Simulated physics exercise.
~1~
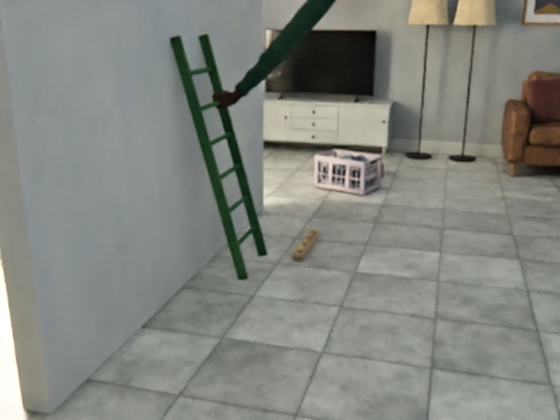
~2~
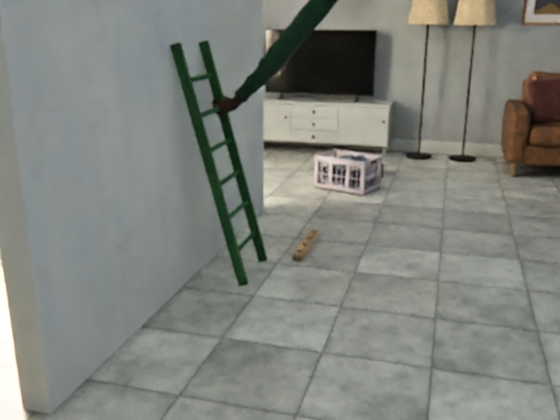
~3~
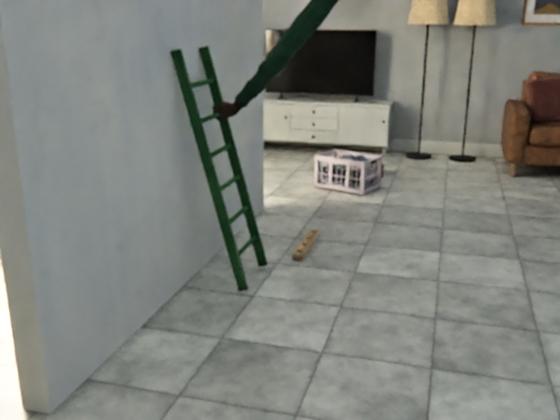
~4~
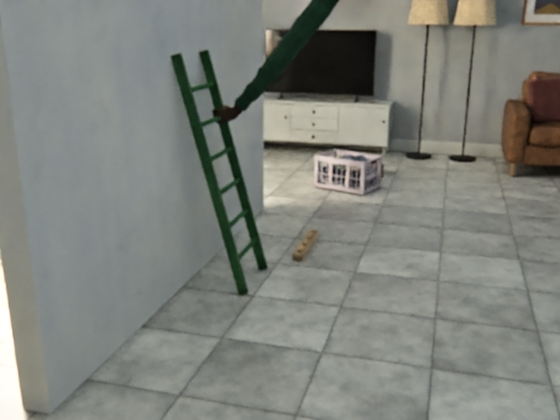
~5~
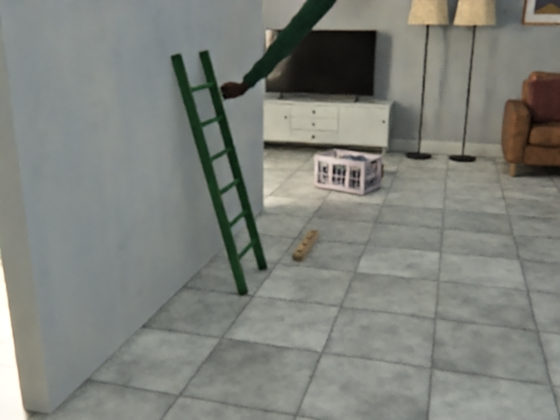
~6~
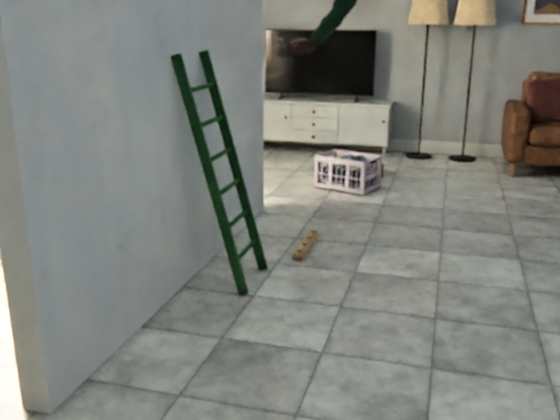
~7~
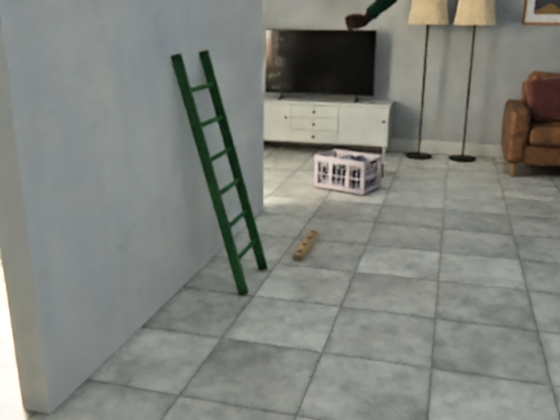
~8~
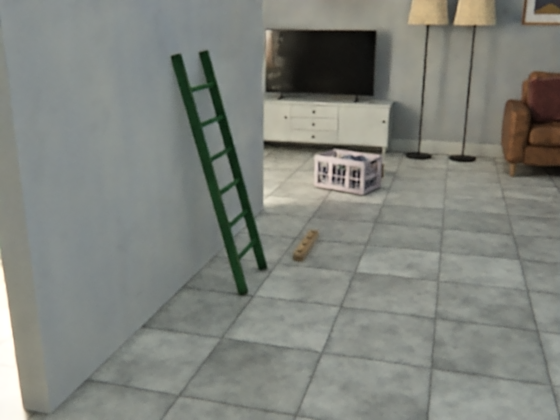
In a tiled living room, a hand reaching in from above lowered a green ladder-like rack until it leaned against the wall near a small wooden strip on the floor, then let go and drew away, and the rack stayed standing.
